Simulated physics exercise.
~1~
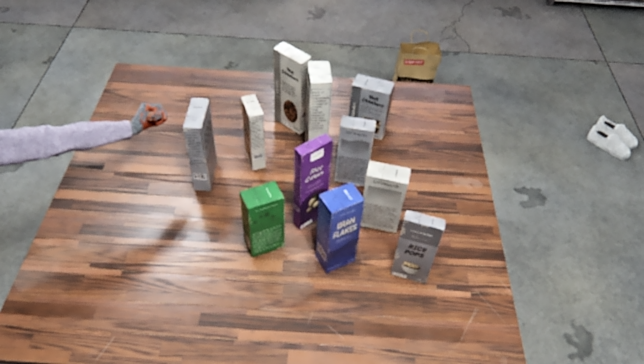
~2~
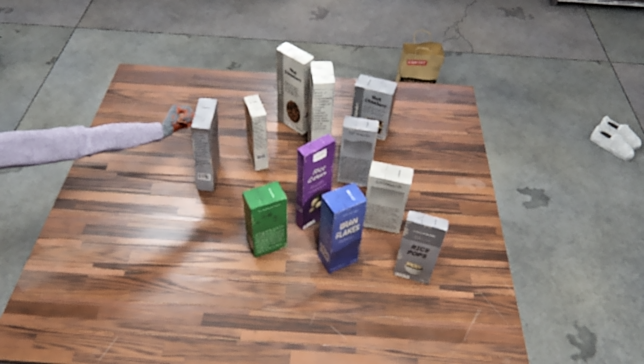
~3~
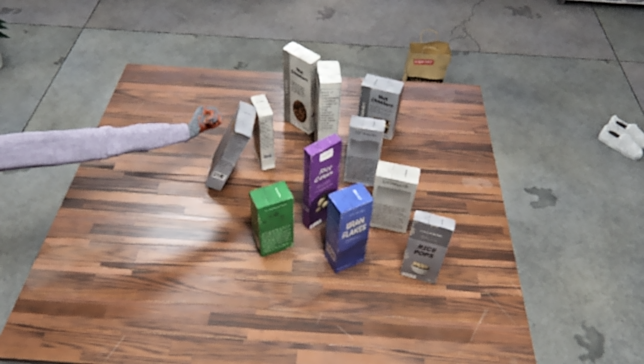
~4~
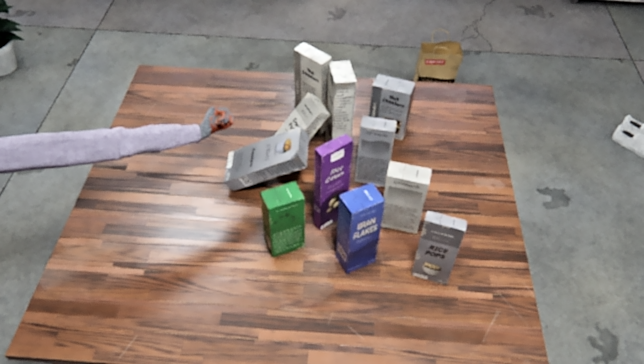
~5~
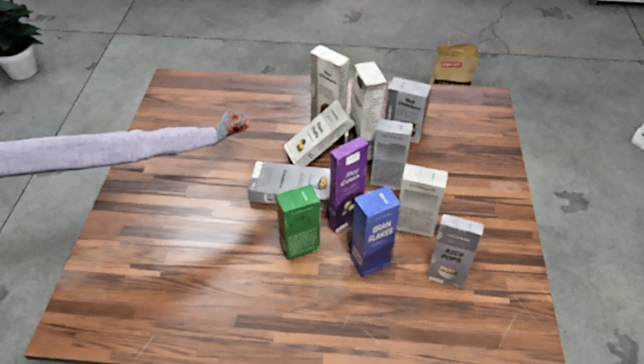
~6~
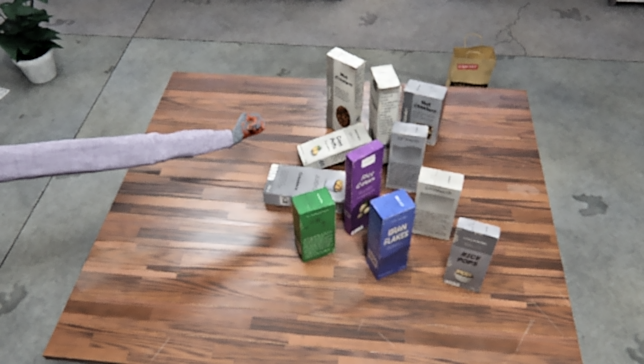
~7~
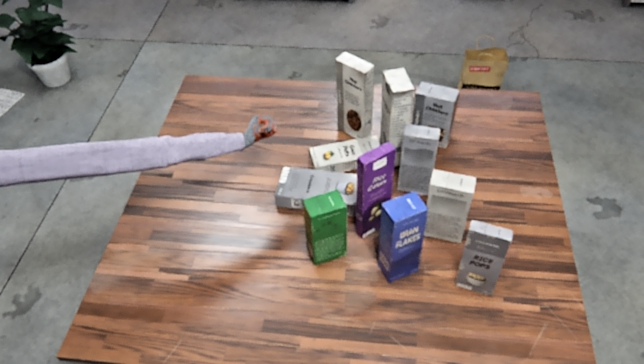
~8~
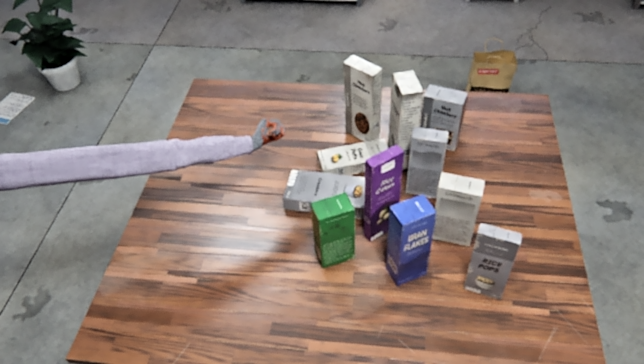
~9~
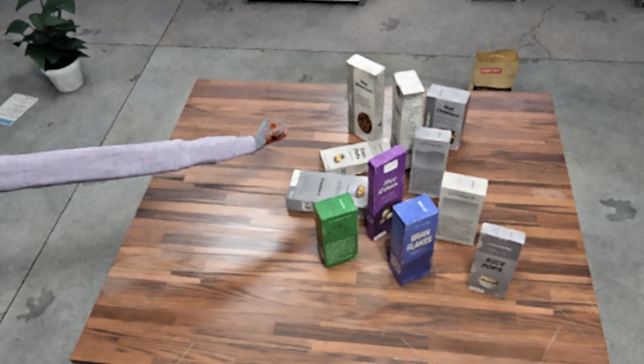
The clip opens on a wooden table crowded with upright cereal boxes, mostly grey and white, with a purple, a green and a blue one among them. An arm in a pale lavender sleeve reaches in from the left, and its fingers push the tall grey box at the left end, then stop. The box tilts to the right and falls against the slim pale box beside it, which leans over in turn. Both topple and settle on their sides next to the purple box as the view pans slightly left, revealing a potted plant. The purple, green and blue boxes and the rest stay standing.
